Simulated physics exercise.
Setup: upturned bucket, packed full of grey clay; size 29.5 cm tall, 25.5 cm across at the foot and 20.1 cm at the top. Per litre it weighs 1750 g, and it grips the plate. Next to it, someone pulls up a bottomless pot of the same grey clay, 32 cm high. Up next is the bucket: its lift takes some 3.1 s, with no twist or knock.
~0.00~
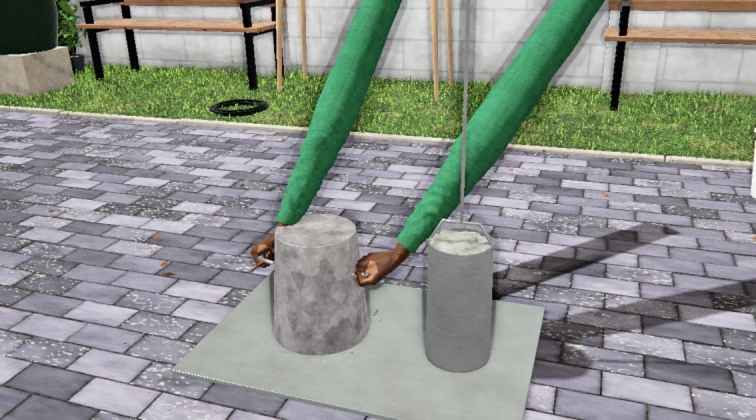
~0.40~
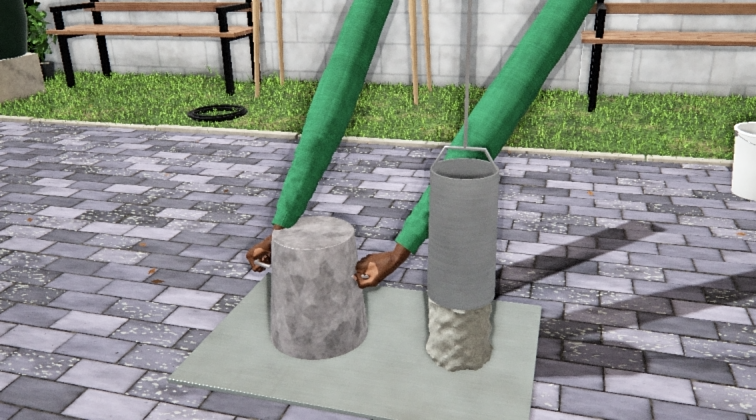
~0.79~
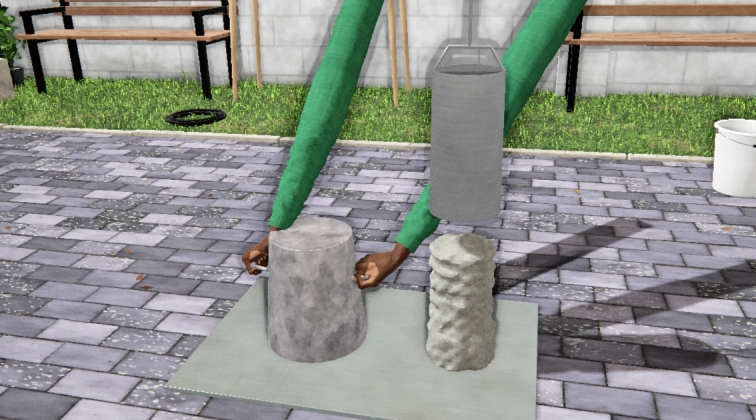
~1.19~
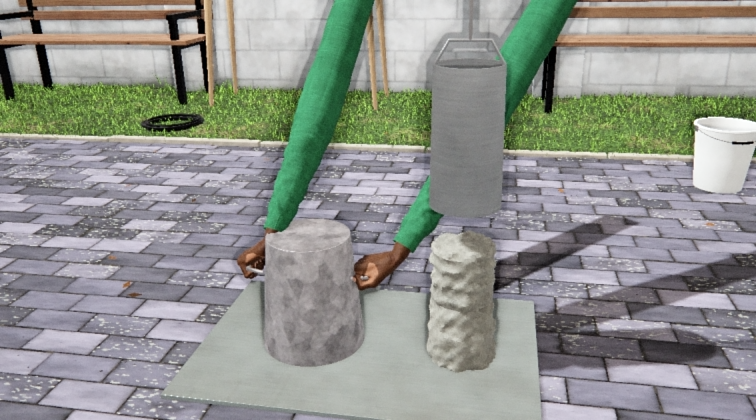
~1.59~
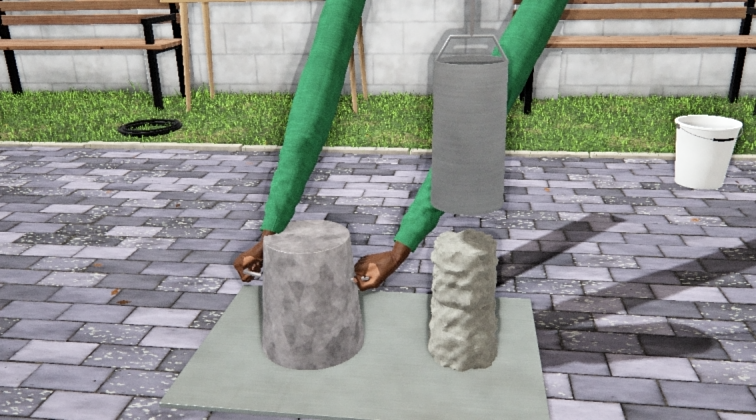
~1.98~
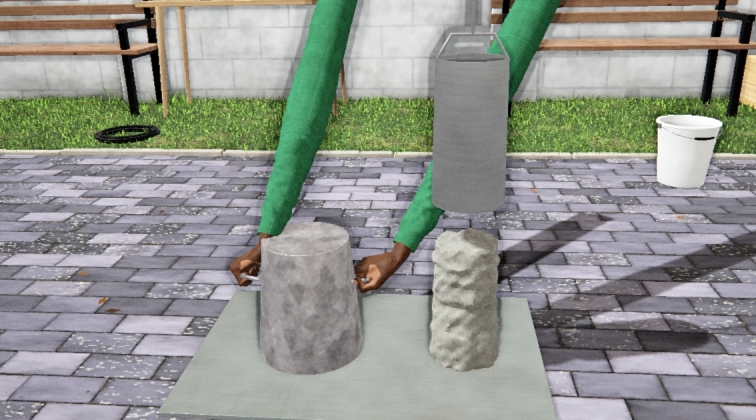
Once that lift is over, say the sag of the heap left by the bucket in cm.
About 0 cm.
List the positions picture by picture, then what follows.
Middle of the pot's mouth at (461, 242), still down; middle of the bucket's top at (316, 231), not yet moved, in the first picture.
Middle of the pot's mouth at (465, 170), raised 18 cm; middle of the bucket's top at (313, 233), not yet moved, in the second picture.
Middle of the pot's mouth at (469, 71), raised 39 cm; the heap from the pot 31 cm high and 16 cm wide, top at (463, 244); middle of the bucket's top at (311, 234), not yet moved, in the third picture.
Middle of the pot's mouth at (470, 64), raised 40 cm; the heap from the pot 31 cm high and 17 cm wide, top at (464, 243); middle of the bucket's top at (308, 235), not yet moved, in the fourth picture.
Middle of the pot's mouth at (471, 61), raised 40 cm; the heap from the pot 31 cm high and 17 cm wide, top at (466, 241); middle of the bucket's top at (307, 237), not yet moved, in the fifth picture.
Middle of the pot's mouth at (472, 59), raised 40 cm; the heap from the pot 31 cm high and 17 cm wide, top at (467, 240); middle of the bucket's top at (305, 239), not yet moved, in the sixth picture.
By 2.8 s, the bucket is up 7.6 cm; the grey clay has come down 0.1 cm to 29 cm and is 26 cm wide.
By 3.5 s, the bucket is up 18 cm; the grey clay has come down 0.1 cm to 29 cm and is 26 cm wide.
By 4.3 s, the bucket is up 30 cm; the grey clay has come down 0.1 cm to 29 cm and is 26 cm wide.
By 5.2 s, the bucket is clear; the grey clay has come down 0.1 cm to 29 cm and is 26 cm wide.
By 5.8 s, at rest, the bucket is clear; the grey clay has come down 0.1 cm to 29 cm and is 26 cm wide.
